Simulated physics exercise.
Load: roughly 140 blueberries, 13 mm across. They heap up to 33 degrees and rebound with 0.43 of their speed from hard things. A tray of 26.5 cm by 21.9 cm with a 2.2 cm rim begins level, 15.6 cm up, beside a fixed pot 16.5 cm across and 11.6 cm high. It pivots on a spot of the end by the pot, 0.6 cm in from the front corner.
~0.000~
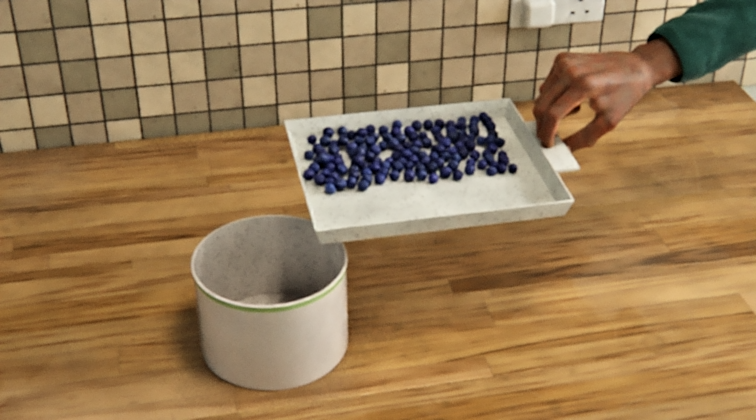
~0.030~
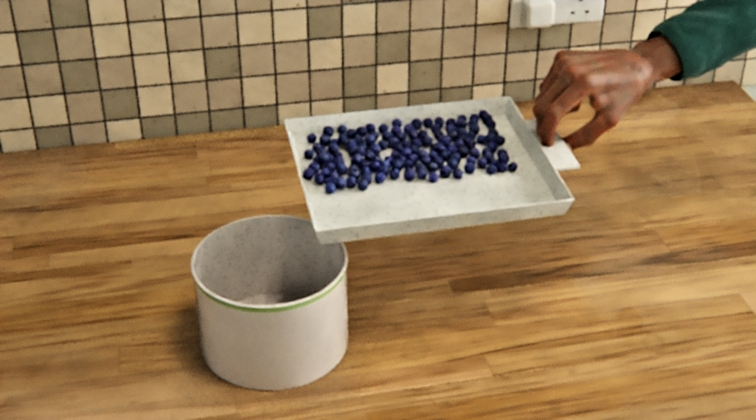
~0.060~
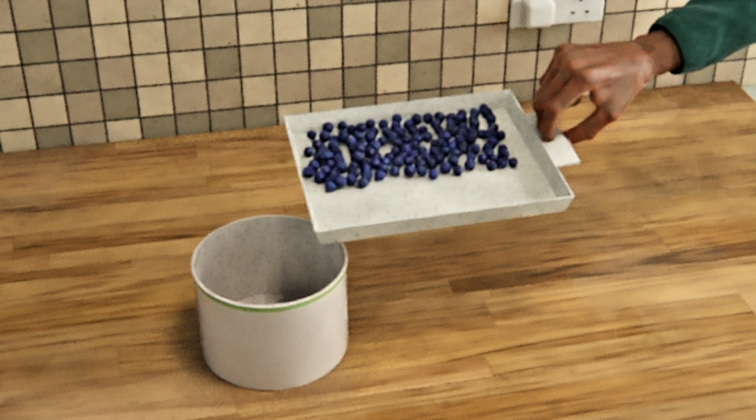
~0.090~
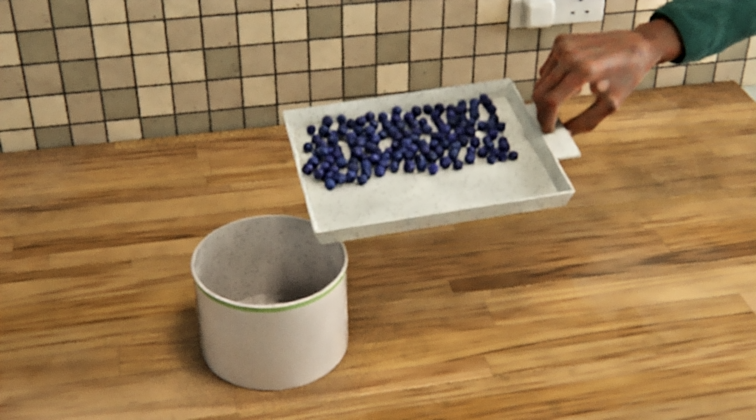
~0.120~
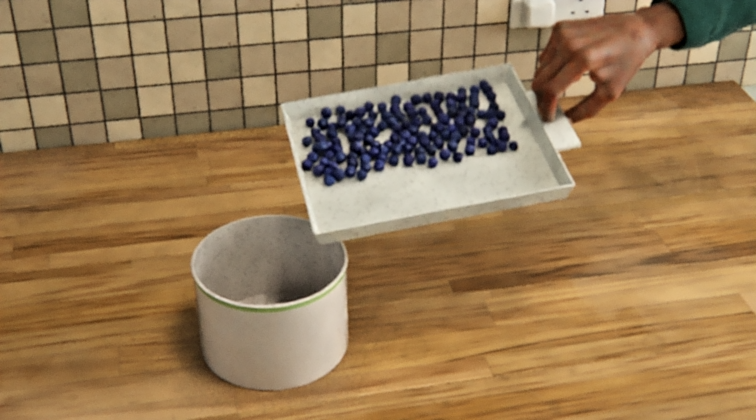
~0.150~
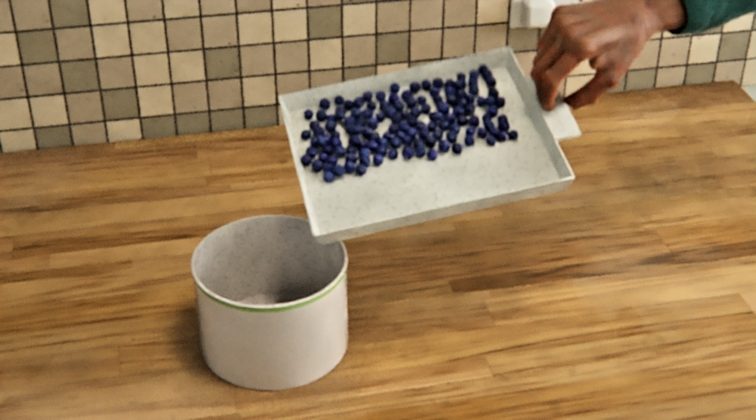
A shallow pale tray scattered with dark blue blueberries is held at its right end by a hand in a green sleeve, its left end over a light grey pot with a thin green line. They are seen from slightly above on a wooden worktop before beige and brown tiles. The hand raises the tray's right end a little, gradually then faster, while the pot and camera stay still.
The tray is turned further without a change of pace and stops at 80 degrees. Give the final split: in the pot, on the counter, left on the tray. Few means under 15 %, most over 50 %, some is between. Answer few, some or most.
Pot: Some, counter: Most, tray: Few.
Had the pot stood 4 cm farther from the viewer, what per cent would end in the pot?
Then about 0 per cent.
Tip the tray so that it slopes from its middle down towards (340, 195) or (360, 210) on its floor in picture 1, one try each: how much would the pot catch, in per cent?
About 70 and 60 per cent.
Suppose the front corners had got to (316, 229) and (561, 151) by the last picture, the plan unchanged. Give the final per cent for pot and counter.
Pot 70, counter 25.
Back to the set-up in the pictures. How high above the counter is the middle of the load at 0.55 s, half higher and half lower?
About 22 cm.
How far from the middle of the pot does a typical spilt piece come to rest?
About 18 cm.
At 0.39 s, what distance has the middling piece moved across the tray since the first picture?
Some 3 cm.
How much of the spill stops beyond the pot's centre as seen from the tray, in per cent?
Some 60 per cent.
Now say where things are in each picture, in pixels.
In the first picture, tray tilt 0 degrees, front corners at (321, 226) and (566, 198); middle of the pieces at (406, 154); pot at (270, 258).
In the second picture, tray tilt 1 degrees, front corners at (321, 226) and (566, 197); middle of the pieces at (406, 153).
In the third picture, tray tilt 2 degrees, front corners at (321, 227) and (566, 194); middle of the pieces at (406, 150).
In the fourth picture, tray tilt 5 degrees, front corners at (320, 227) and (566, 188), lowest corner left front; middle of the pieces at (406, 144).
In the fifth picture, tray tilt 9 degrees, front corners at (319, 228) and (566, 182), lowest corner left front; middle of the pieces at (405, 136).
In the sixth picture, tray tilt 13 degrees, front corners at (319, 230) and (566, 174), lowest corner left front; middle of the pieces at (404, 128); pot at (270, 258). Its pace works out near 145 degrees a second.
After 0.39 s, tilt 47 degrees; the tray holds 100 %, the pot 0 %.
Then, at 0.55 s, tilt 70 degrees; the tray holds 100 %, the pot 0 %.
After 0.83 s, tilt 80 degrees; the tray holds 15 %, the pot 20 %.
By 1.8 s all is still; pot 30 %, counter 65 %, tray 5 %.
